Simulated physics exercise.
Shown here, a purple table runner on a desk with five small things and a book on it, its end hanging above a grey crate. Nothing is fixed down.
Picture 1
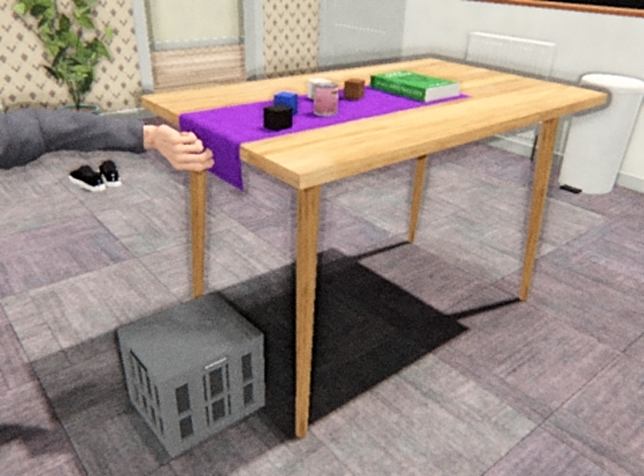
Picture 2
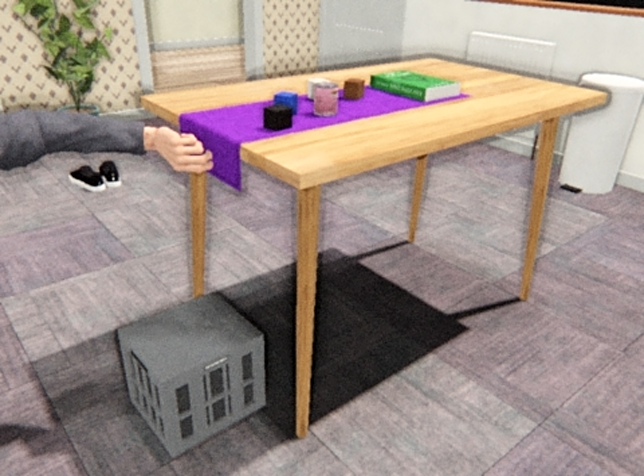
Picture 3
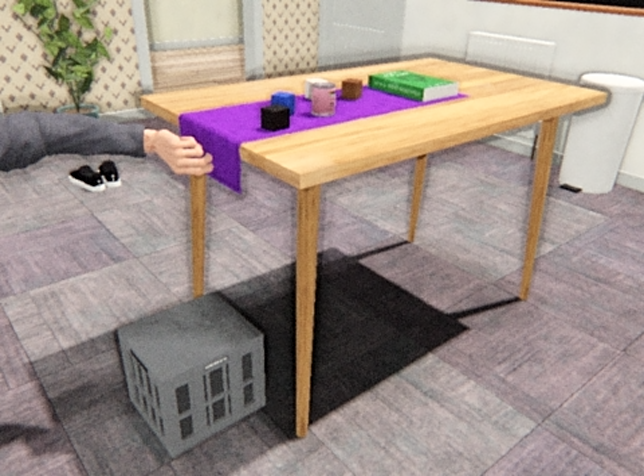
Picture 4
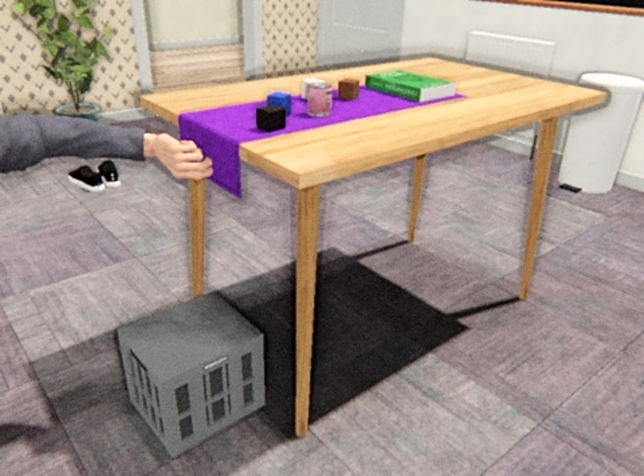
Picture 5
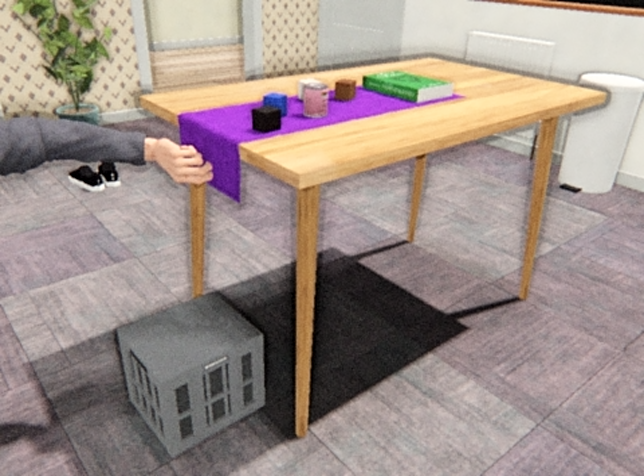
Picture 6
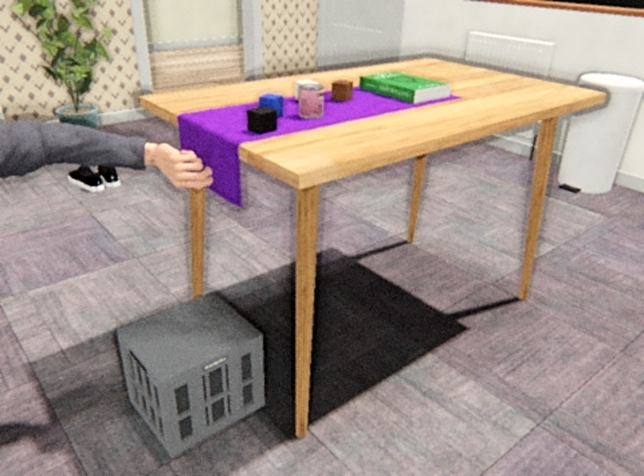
In a carpeted room, a hand gripped the hanging end of a purple runner on a wooden table and slowly drew it down a little, shifting the small blocks, pink cup and green book slightly left.
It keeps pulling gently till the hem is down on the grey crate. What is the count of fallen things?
The count of fallen things is four.
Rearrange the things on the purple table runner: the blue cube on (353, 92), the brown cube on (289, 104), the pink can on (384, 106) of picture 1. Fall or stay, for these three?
The blue cube remains up, the brown cube is carried off, the pink can comes down.
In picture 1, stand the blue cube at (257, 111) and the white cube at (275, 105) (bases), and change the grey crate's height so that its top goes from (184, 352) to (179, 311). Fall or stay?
The blue cube is carried off; the white cube goes over.
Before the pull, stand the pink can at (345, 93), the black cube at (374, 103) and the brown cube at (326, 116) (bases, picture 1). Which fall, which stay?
The pink can falls, the black cube survives, the brown cube goes over.
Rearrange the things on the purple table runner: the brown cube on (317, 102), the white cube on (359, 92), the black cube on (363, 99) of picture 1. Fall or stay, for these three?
The brown cube drops off; the white cube survives; the black cube holds on.
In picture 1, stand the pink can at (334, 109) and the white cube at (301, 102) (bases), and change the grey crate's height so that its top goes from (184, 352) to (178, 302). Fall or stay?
The pink can stays on, the white cube does not fall.
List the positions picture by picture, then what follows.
The first frame shows hem (243, 191); black cube (278, 107); blue cube (286, 94); pink can (327, 84); white cube (319, 81); brown cube (355, 80); top of the crate (184, 352).
The second frame shows hem (242, 192); black cube (278, 107).
The third frame shows hem (242, 194); blue cube (283, 94).
The fourth frame shows hem (242, 198); pink can (320, 85); top of the crate (183, 352).
The fifth frame shows hem (240, 203); white cube (310, 81).
The sixth frame shows hem (243, 207); black cube (262, 110); blue cube (271, 96); pink can (312, 86); white cube (307, 82); brown cube (342, 82).
Early on, hem near (212, 259); black cube and blue cube gone.
Midway, hem near (214, 306); black cube, blue cube and pink can gone.
Finally, hem on the crate; black cube, blue cube, pink can and white cube gone. It carries off four.
